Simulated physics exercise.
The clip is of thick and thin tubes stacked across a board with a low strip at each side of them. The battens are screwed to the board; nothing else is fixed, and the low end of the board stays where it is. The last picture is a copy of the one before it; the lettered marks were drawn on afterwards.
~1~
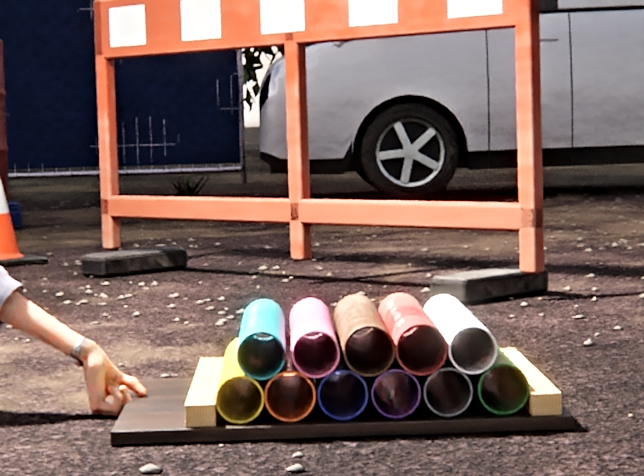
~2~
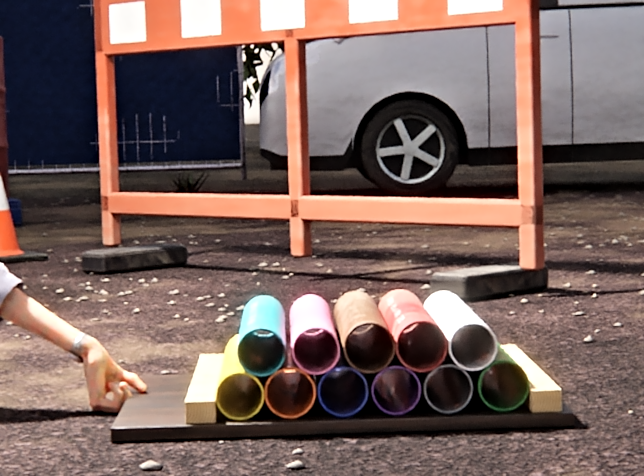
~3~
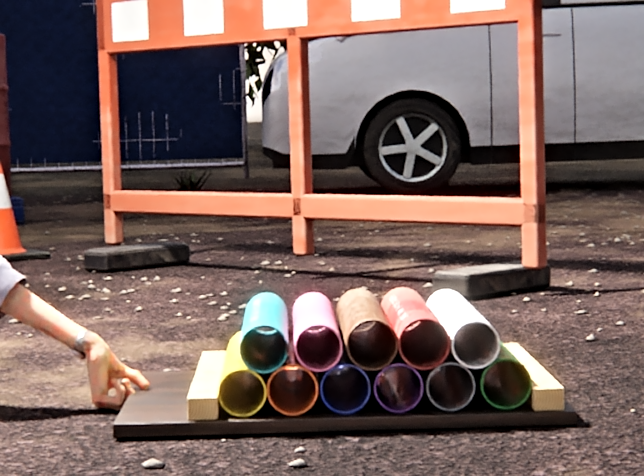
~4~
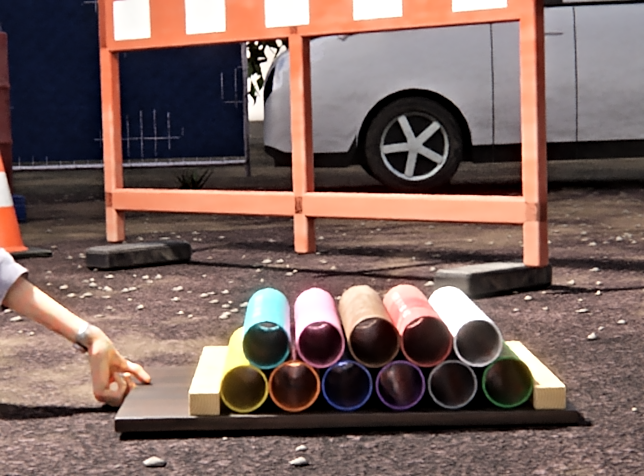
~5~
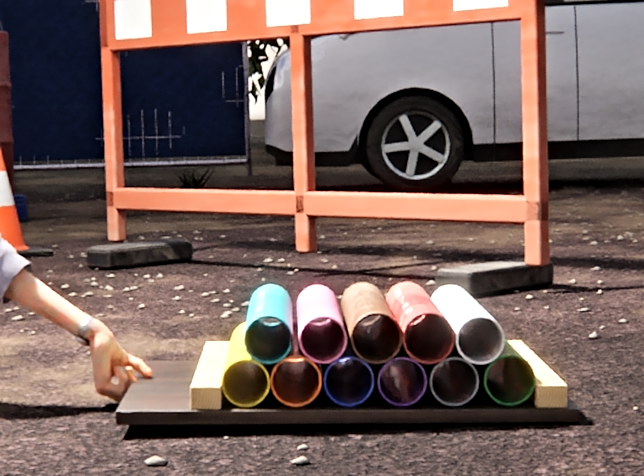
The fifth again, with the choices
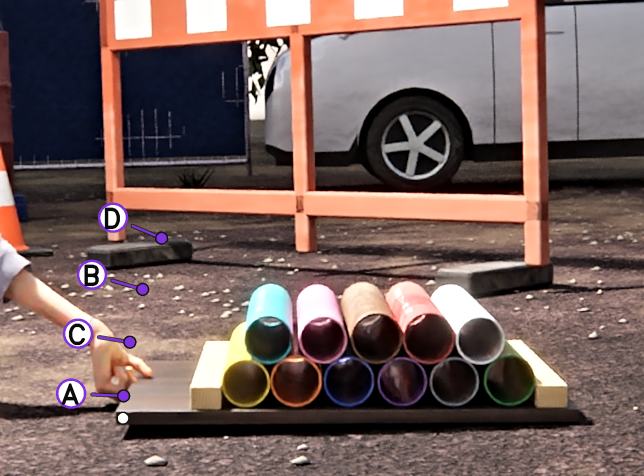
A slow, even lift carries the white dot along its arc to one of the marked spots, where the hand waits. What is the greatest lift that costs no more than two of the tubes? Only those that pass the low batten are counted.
The highest mark that will do is D.
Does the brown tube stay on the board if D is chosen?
Yes.
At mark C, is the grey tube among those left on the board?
The grey tube: Yes.
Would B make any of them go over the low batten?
No, at B.
On the marked copy, A at (124, 396); B at (142, 290); C at (130, 342); D at (162, 238); the white dot at (123, 418).
Following D. Soon after the start, board at 16°.
Later, board at 25°.
In the end, board at 25°, none over the low batten.
As for the rest, A none over the low batten; B none over the low batten; C none over the low batten.
